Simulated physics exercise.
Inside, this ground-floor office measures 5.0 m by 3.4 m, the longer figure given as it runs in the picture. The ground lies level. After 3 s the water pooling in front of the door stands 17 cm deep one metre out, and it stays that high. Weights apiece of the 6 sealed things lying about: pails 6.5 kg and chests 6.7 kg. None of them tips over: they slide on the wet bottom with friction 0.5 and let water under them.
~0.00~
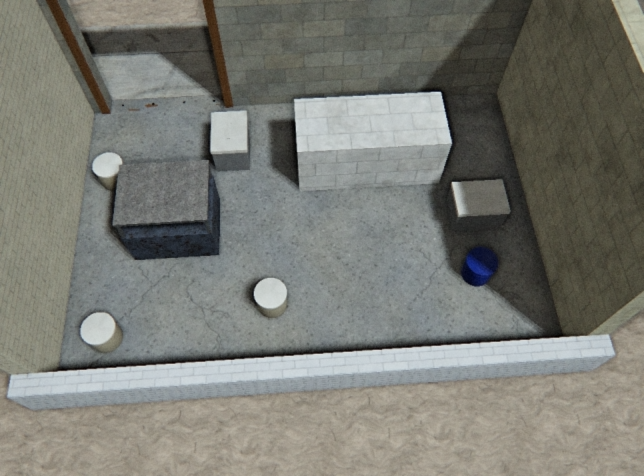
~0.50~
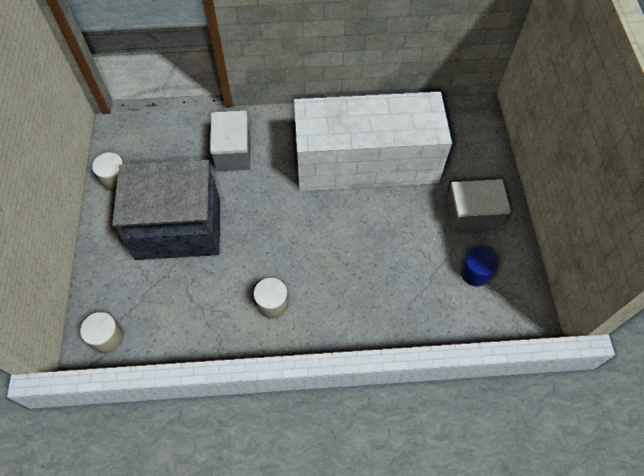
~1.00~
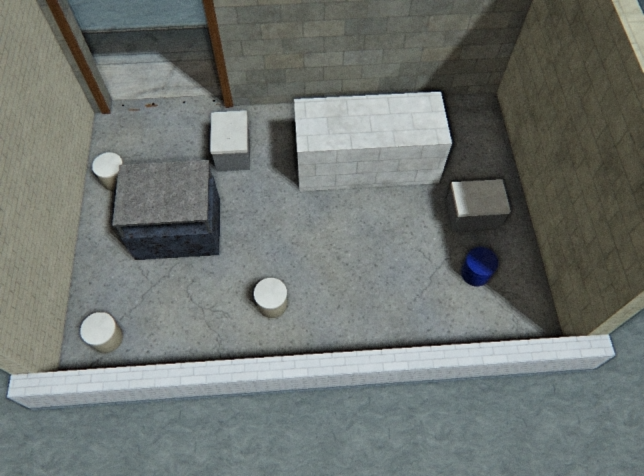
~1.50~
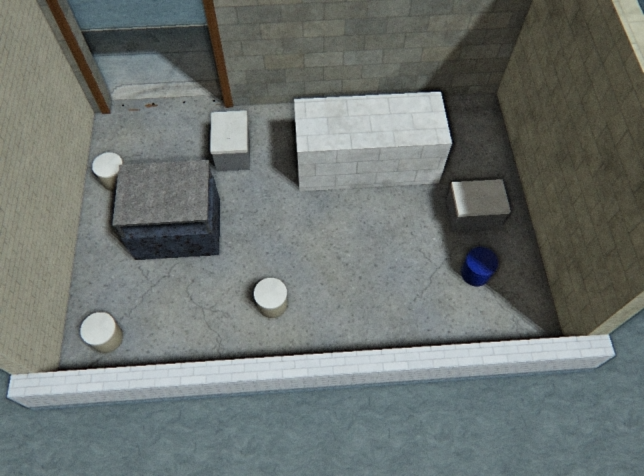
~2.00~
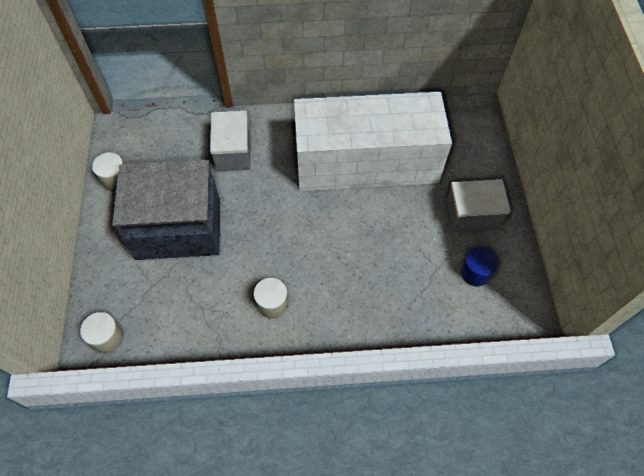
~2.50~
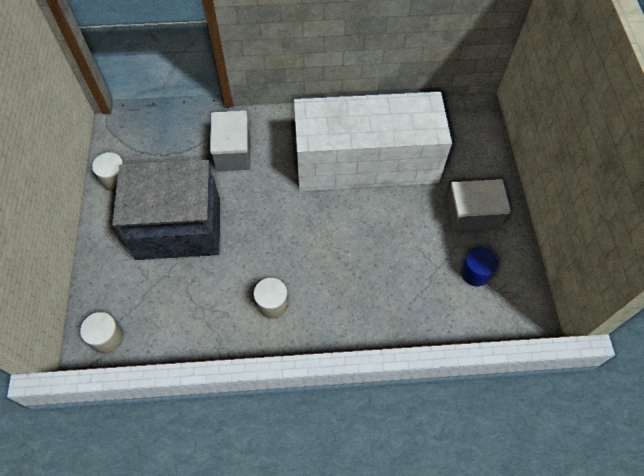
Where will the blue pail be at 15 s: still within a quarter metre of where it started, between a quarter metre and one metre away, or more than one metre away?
It'll show a big shift.
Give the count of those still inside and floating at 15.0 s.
At that moment 5.
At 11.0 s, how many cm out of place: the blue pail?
By that time, close to 20 cm.
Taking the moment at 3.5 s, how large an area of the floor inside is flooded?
Roughly 2.0 m2.
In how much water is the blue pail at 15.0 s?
Depth approx. 13 cm.
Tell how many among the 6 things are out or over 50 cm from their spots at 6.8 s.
My count gives 3.
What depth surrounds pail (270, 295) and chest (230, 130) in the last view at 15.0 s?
Around 12 cm and 12 cm.
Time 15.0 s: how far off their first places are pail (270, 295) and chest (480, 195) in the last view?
Net displacement, in order: 150 cm; 150 cm.
After 3.5 s the blue pail is near (482, 261), 0.0 m from its start, aground; 0 afloat.
After 6.8 s the blue pail is near (482, 261), 0.0 m from its start, aground; 2 afloat.
After 11.0 s the blue pail is near (496, 251), 0.2 m from its start, afloat; 3 afloat.
After 15.0 s the blue pail is near (448, 113), 1.9 m from its start, afloat; 5 afloat.
